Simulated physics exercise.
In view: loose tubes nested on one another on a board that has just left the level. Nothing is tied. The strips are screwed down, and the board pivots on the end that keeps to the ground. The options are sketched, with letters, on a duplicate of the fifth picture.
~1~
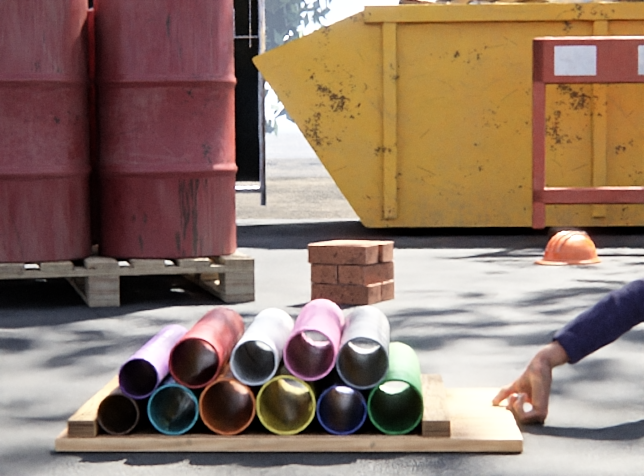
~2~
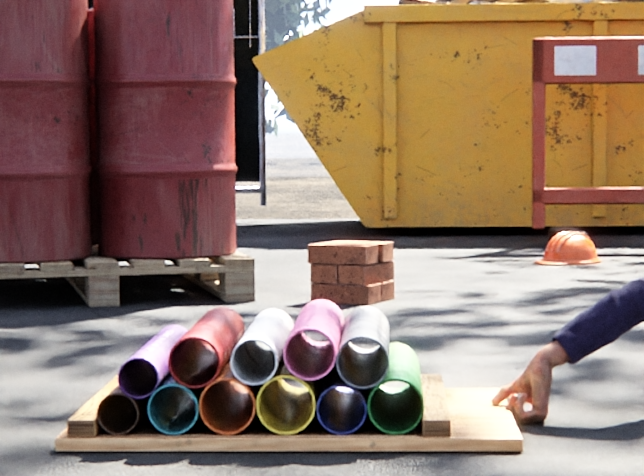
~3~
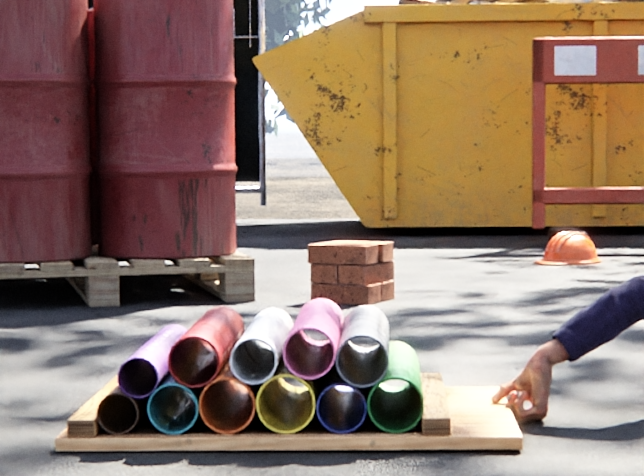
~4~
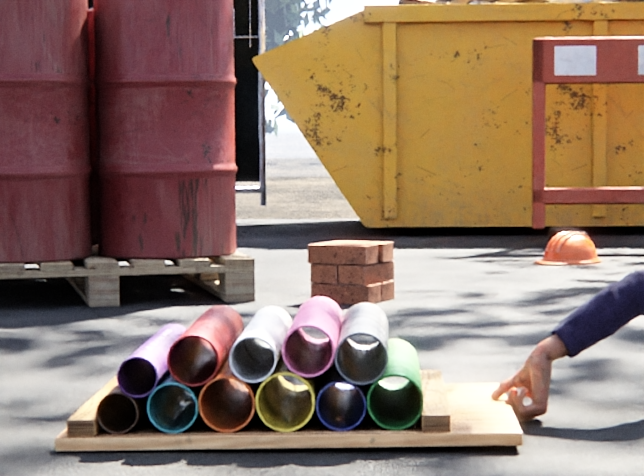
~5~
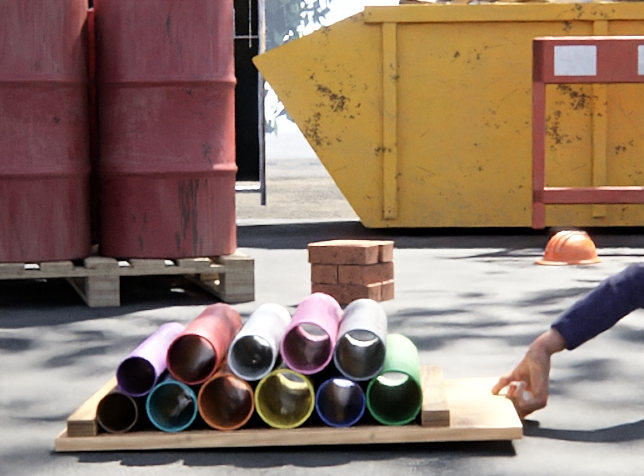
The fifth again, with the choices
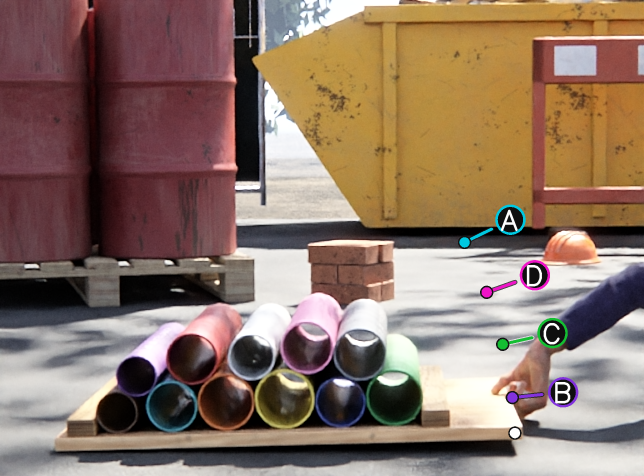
Colourful tubes stacked on a wooden board outdoors, barely shifting as a hand at the right edge slightly lifts that end.
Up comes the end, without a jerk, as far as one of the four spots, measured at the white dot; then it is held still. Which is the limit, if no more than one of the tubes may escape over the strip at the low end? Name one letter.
Mark D is as high as it can go.
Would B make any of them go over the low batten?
No.
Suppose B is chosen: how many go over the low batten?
At B the number is none.
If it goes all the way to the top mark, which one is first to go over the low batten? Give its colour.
It is the purple one.
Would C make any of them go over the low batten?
At C: No.
On the marked copy, A at (465, 242); B at (512, 397); C at (503, 344); D at (487, 292); the white dot at (515, 433).
With D. Early on, board at 14°.
Further on, board at 19°.
At the end, board at 19°, none over the low batten.
As for the rest, A five over the low batten; B none over the low batten; C none over the low batten.
